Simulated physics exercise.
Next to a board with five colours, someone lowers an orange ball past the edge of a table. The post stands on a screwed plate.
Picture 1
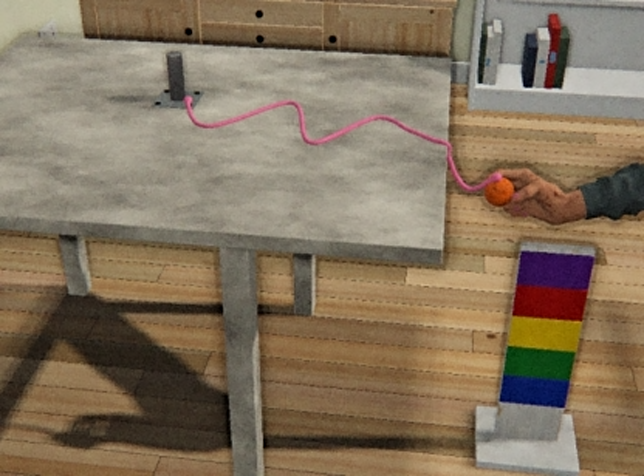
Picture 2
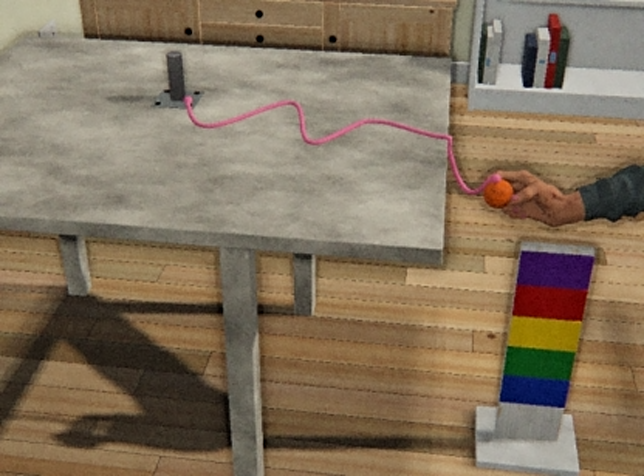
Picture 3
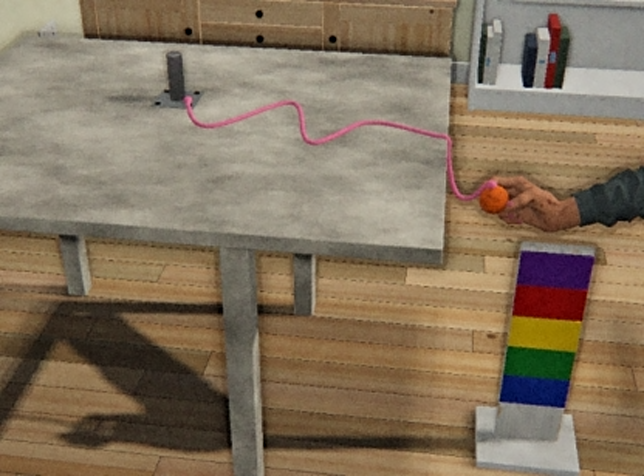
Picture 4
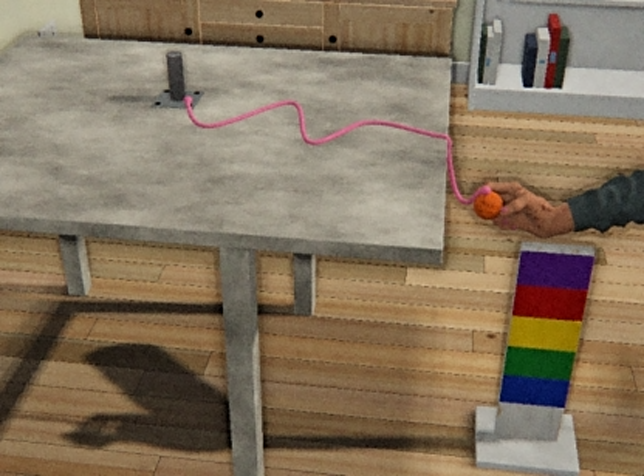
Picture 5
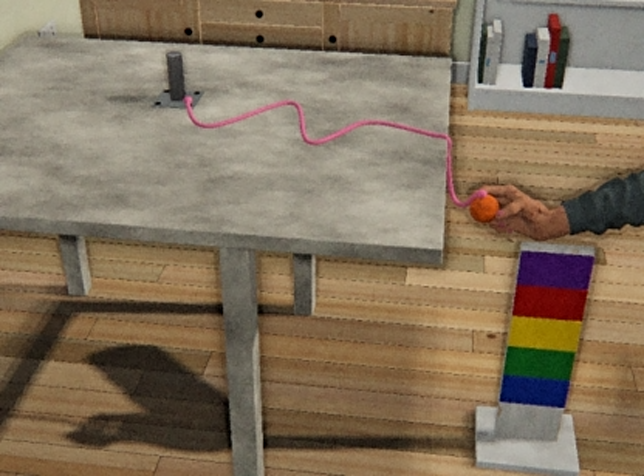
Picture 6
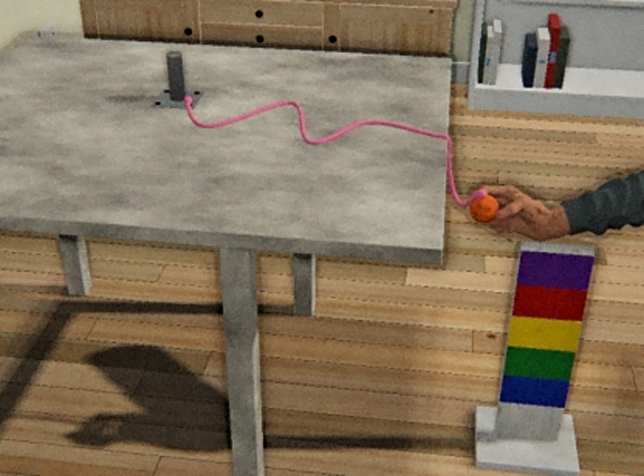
At first, a hand at the right holds an orange ball beside a gray table, with a pink cord running from it across the tabletop to a short post. The hand then moves the ball slightly down and left, staying above the striped stand, while the cord on the table barely changes.
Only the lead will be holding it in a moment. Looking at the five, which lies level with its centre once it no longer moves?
The blue one lies level with its centre.
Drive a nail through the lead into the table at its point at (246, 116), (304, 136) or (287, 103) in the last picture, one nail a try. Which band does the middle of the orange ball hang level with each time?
First try green, second try red, third try yellow.
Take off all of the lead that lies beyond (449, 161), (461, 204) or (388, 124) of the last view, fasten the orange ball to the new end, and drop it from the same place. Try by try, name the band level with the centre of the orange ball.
Results, first to last: Yellow; green; purple.
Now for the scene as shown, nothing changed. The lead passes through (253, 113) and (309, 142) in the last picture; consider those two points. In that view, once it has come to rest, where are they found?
Final spots: (306, 117), then (446, 141).
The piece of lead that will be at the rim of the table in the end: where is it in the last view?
Around (309, 142).
Soon after, ball near (439, 355); level with green.
After that, ball near (417, 357); level with blue.
In the end, ball near (423, 363); level with blue. Its centre hangs level with the blue band.
